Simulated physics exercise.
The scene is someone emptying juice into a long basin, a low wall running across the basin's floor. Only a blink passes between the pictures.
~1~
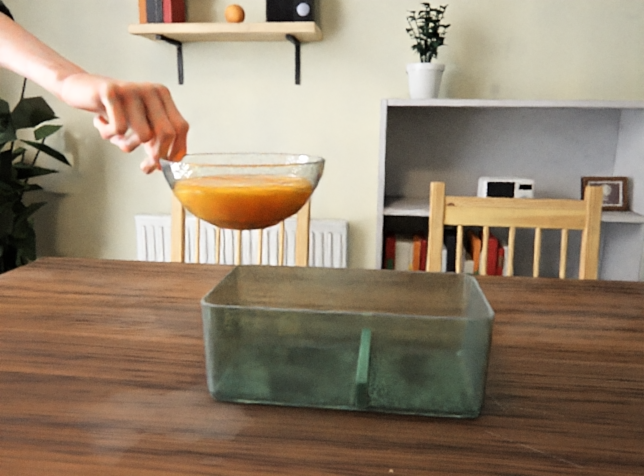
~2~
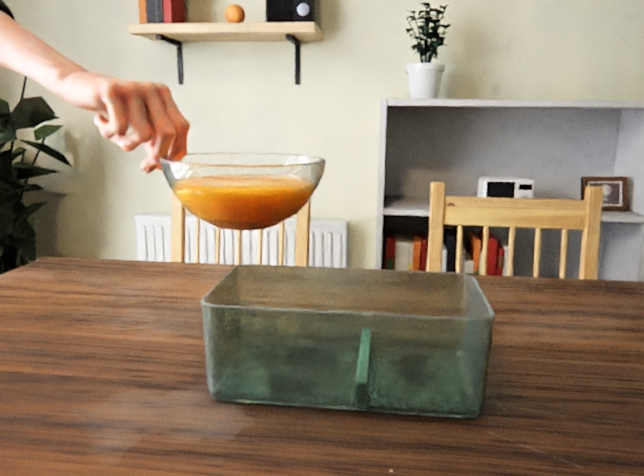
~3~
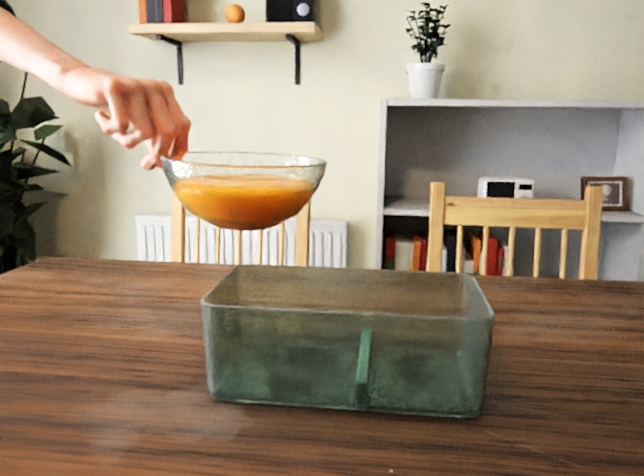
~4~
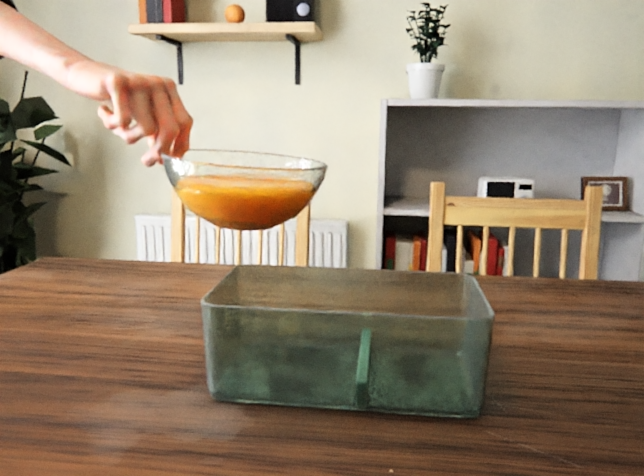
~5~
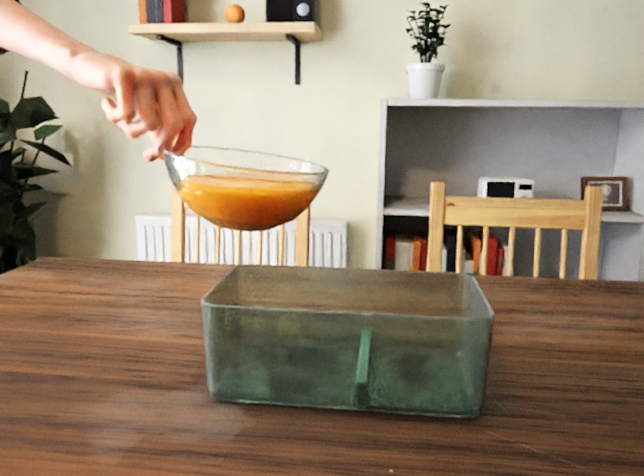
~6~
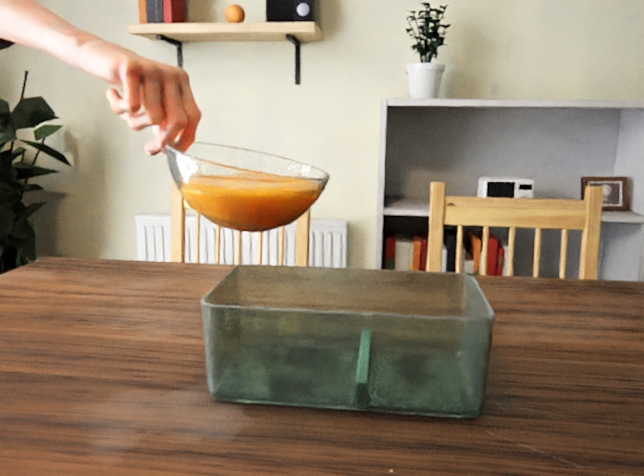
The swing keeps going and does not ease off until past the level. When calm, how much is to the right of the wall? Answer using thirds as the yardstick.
Between a third and two thirds of it.
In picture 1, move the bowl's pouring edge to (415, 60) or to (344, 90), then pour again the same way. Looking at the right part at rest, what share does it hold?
Roughly 50 per cent, then roughly 70 per cent.
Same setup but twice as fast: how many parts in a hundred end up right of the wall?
I'd say roughly 35 in every hundred ends up there.
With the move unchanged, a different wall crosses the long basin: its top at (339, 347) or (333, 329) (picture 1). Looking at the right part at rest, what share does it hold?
About 75 per cent, then about 85 per cent.
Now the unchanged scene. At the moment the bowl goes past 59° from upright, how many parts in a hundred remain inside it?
Near 50 in a hundred still remains.
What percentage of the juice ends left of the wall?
Share approx. 50 %.
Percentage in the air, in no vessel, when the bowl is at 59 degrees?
I'd reckon some 25 per cent.
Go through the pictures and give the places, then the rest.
The first frame shows tilt 0°; pouring edge (324, 162); surface from (179, 180) to (315, 183); the long basin's rim runs from (221, 284) to (483, 296); the wall's top is at (365, 353).
The second frame shows tilt 0°; pouring edge (324, 163); surface from (179, 180) to (316, 184).
The third frame shows tilt 2°; pouring edge (325, 165); surface from (180, 179) to (316, 185).
The fourth frame shows tilt 4°; pouring edge (326, 168); surface from (181, 178) to (316, 185).
The fifth frame shows tilt 7°; pouring edge (327, 173); surface from (183, 179) to (318, 186).
The sixth frame shows tilt 11°; pouring edge (328, 179); surface from (186, 179) to (322, 186).
A moment on, the bowl is tipped part way and 50 per cent is still to pour, 7 is left of the wall and 16 right of it.
Next, the bowl is tipped on its side and 1 per cent is still to pour, 45 is left of the wall and 52 right of it.
Then the bowl is tipped right over and 0 per cent is still to pour, 48 is left of the wall and 52 right of it.
Later the bowl is tipped right over and 0 per cent is still to pour, 48 is left of the wall and 52 right of it.
Finally, 48 per cent lies left of the wall, 52 right of it and 0 outside.
